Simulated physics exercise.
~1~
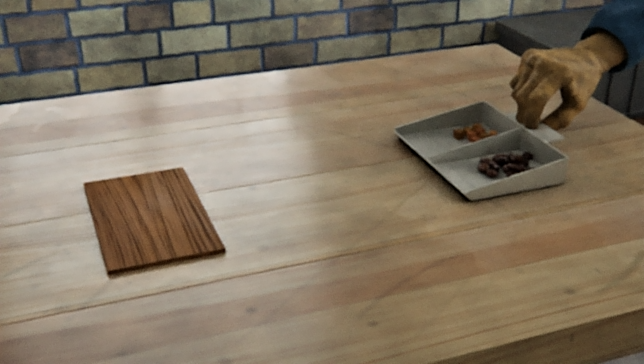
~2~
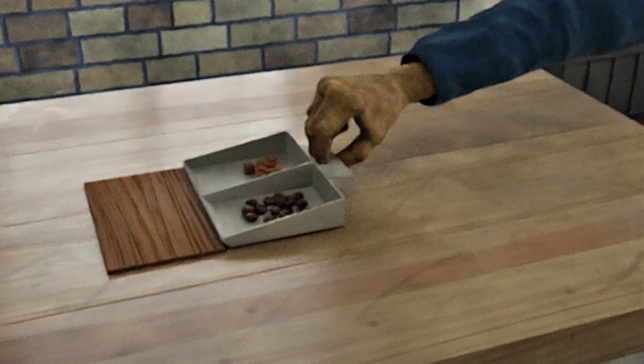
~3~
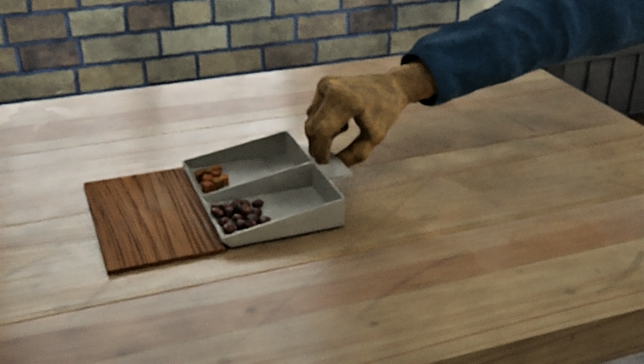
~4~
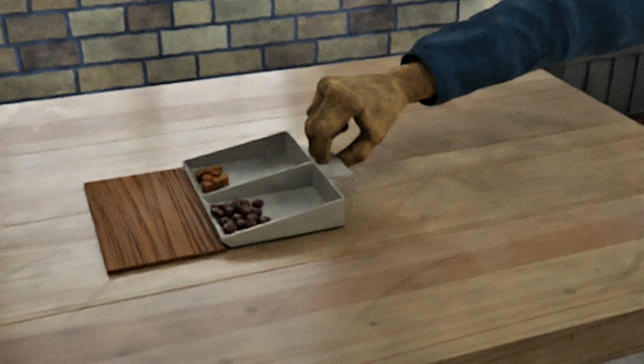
A hand slides a divided tray left against a wooden board, and both handfuls shift left inside.
